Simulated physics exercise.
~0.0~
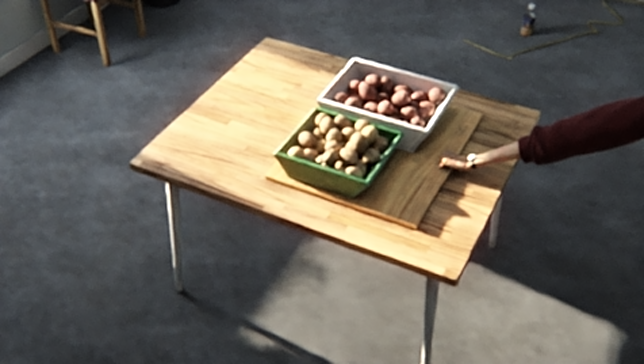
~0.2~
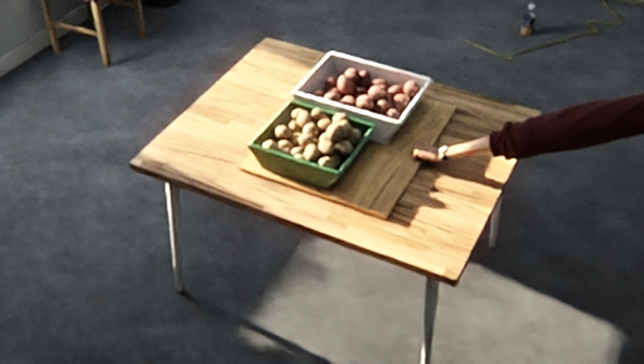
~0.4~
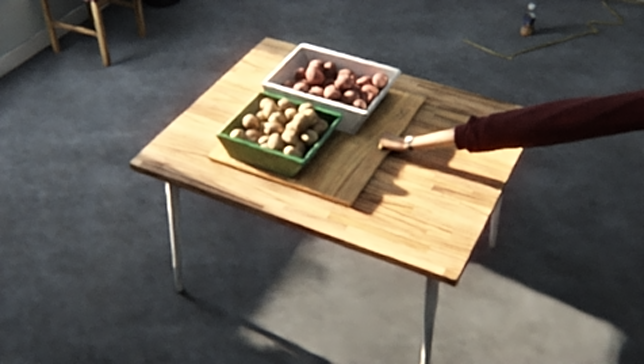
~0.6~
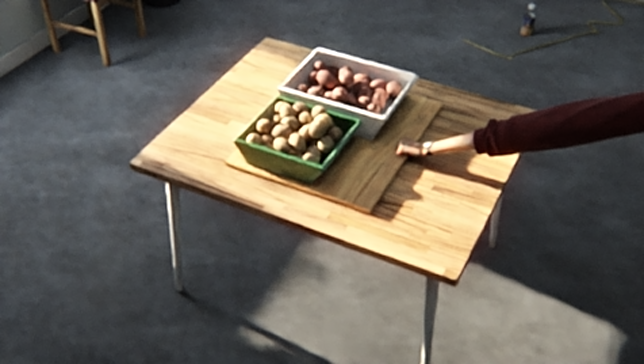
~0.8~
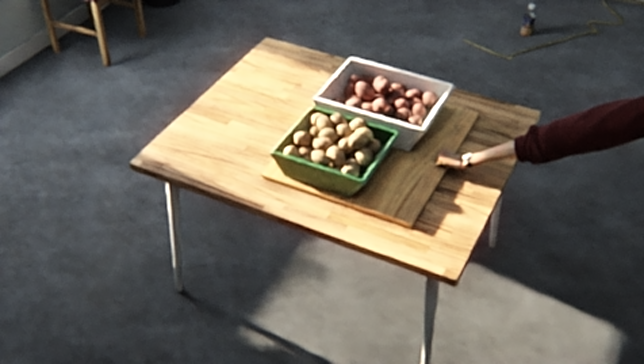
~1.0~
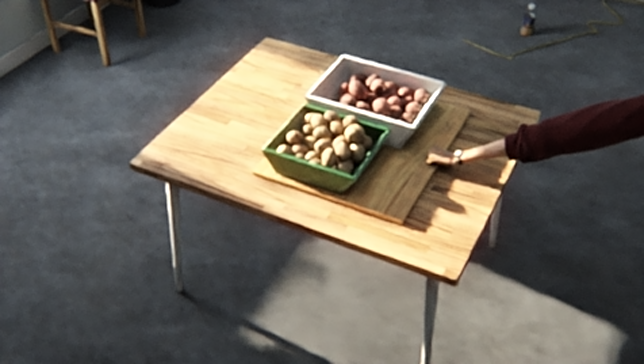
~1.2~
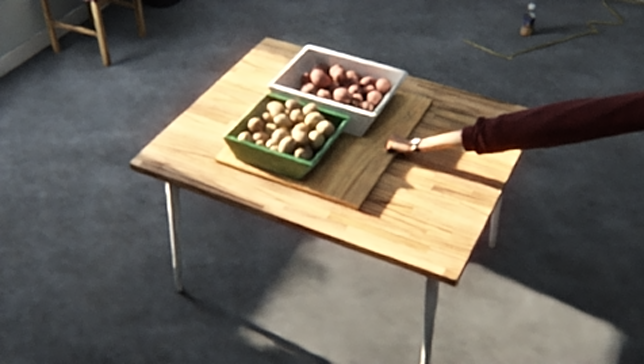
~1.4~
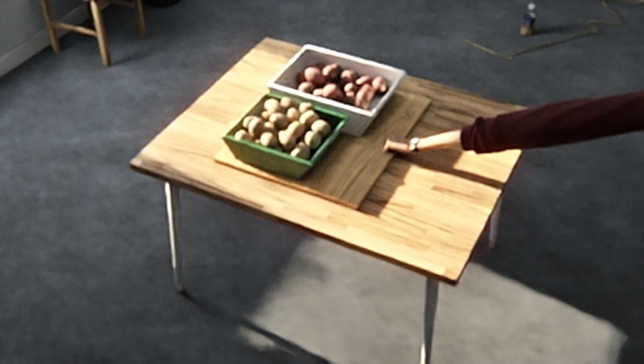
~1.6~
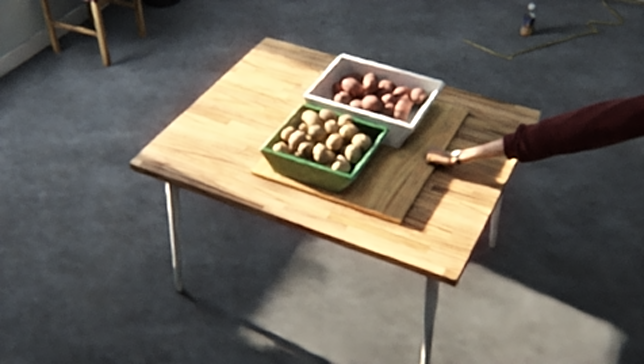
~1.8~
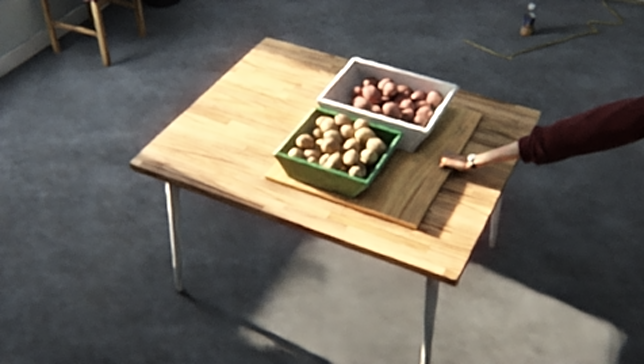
On a wooden table, a hand slid a board carrying a green crate of potatoes and a white crate of red potatoes to the left and back right, then did it again, ending where it began with the potatoes still in their crates.
